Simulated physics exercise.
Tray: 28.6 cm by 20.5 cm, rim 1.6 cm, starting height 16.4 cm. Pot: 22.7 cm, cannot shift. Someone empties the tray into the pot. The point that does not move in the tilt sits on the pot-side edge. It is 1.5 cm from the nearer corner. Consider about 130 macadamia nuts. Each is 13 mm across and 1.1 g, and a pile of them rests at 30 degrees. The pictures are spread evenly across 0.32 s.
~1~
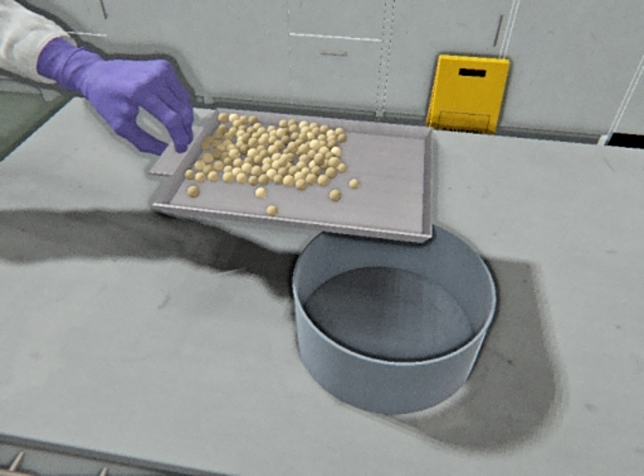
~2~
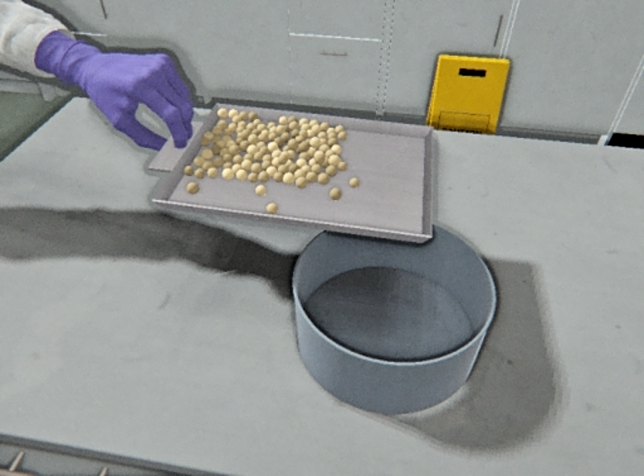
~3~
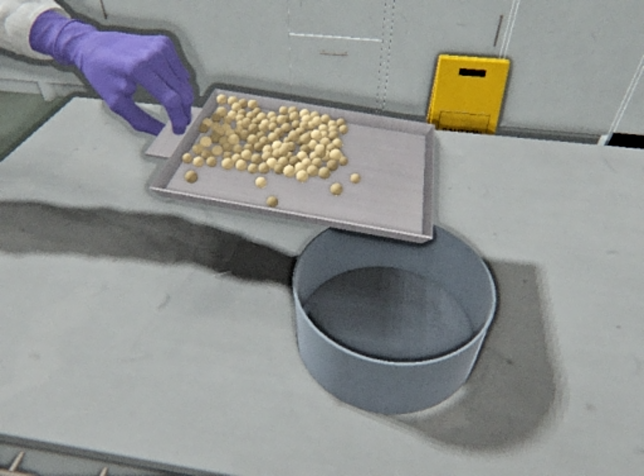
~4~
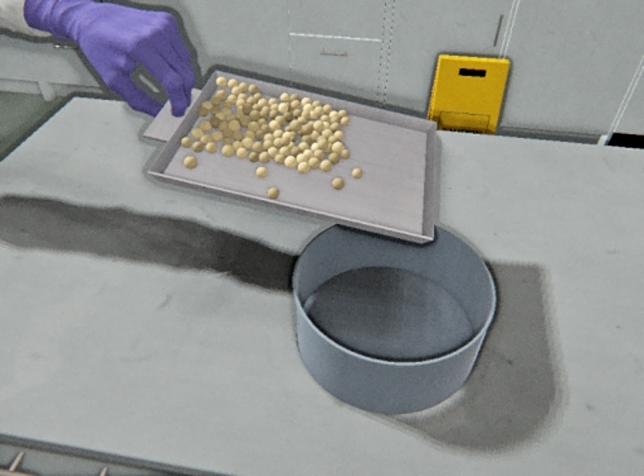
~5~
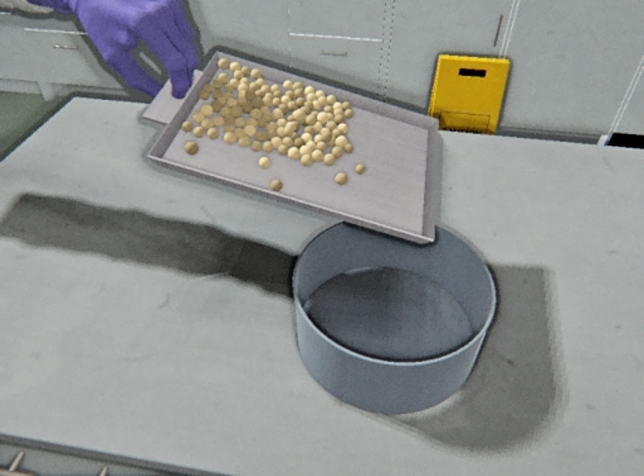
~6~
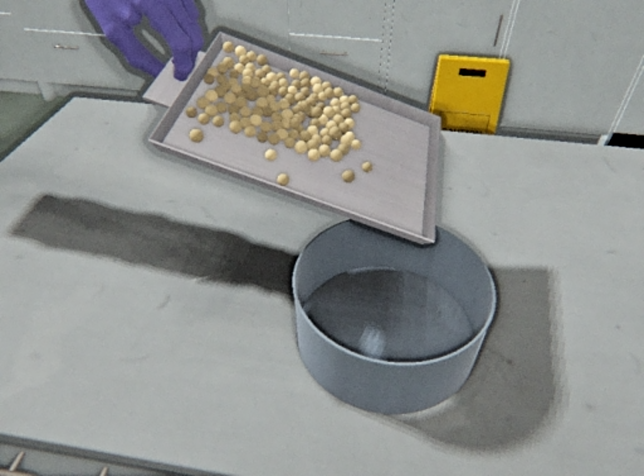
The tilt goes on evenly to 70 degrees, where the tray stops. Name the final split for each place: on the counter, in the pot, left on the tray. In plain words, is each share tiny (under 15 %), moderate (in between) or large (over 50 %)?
Counter: Moderate; pot: Large; left on the tray: Tiny.
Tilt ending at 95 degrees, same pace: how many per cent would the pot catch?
That would give about 75 per cent.
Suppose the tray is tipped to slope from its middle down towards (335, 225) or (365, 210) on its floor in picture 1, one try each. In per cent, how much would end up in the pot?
That would be close to 90 per cent, then close to 95 per cent.
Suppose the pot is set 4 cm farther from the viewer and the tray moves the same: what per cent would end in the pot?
Then close to 75 per cent.
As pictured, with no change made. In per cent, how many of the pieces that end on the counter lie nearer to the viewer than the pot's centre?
About 30 per cent.
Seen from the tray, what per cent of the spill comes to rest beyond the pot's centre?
About 100 per cent.
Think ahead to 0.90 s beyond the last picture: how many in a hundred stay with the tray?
Reading: Approx. 15%.
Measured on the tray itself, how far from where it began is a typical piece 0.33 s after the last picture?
15 cm.
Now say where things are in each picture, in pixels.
Tray tilt 0 degrees, front corners at (162, 201) and (424, 231); middle of the pieces at (273, 151); pot at (393, 279), in the first frame.
Tray tilt 1 degrees, front corners at (161, 197) and (424, 231); middle of the pieces at (273, 148), in the second frame.
Tray tilt 5 degrees, front corners at (159, 185) and (425, 232), lowest corner right front; middle of the pieces at (273, 138), in the third frame.
Tray tilt 10 degrees, front corners at (157, 169) and (426, 233), lowest corner right front; middle of the pieces at (274, 126), in the fourth frame.
Tray tilt 14 degrees, front corners at (157, 153) and (427, 233), lowest corner right front; middle of the pieces at (277, 115), in the fifth frame.
Tray tilt 19 degrees, front corners at (159, 138) and (428, 234), lowest corner right front; middle of the pieces at (284, 105); pot at (393, 279), in the sixth frame.
Then, 0.33 s after the last picture, tilt 44 degrees; the tray holds 95 %, the pot 0 %.
Then, 0.56 s after the last picture, tilt 61 degrees; the tray holds 45 %, the pot 25 %.
Then, 0.90 s after the last picture, tilt 70 degrees; the tray holds 15 %, the pot 55 %.
In the end, counter 25 %, pot 75 %, tray 0 %.
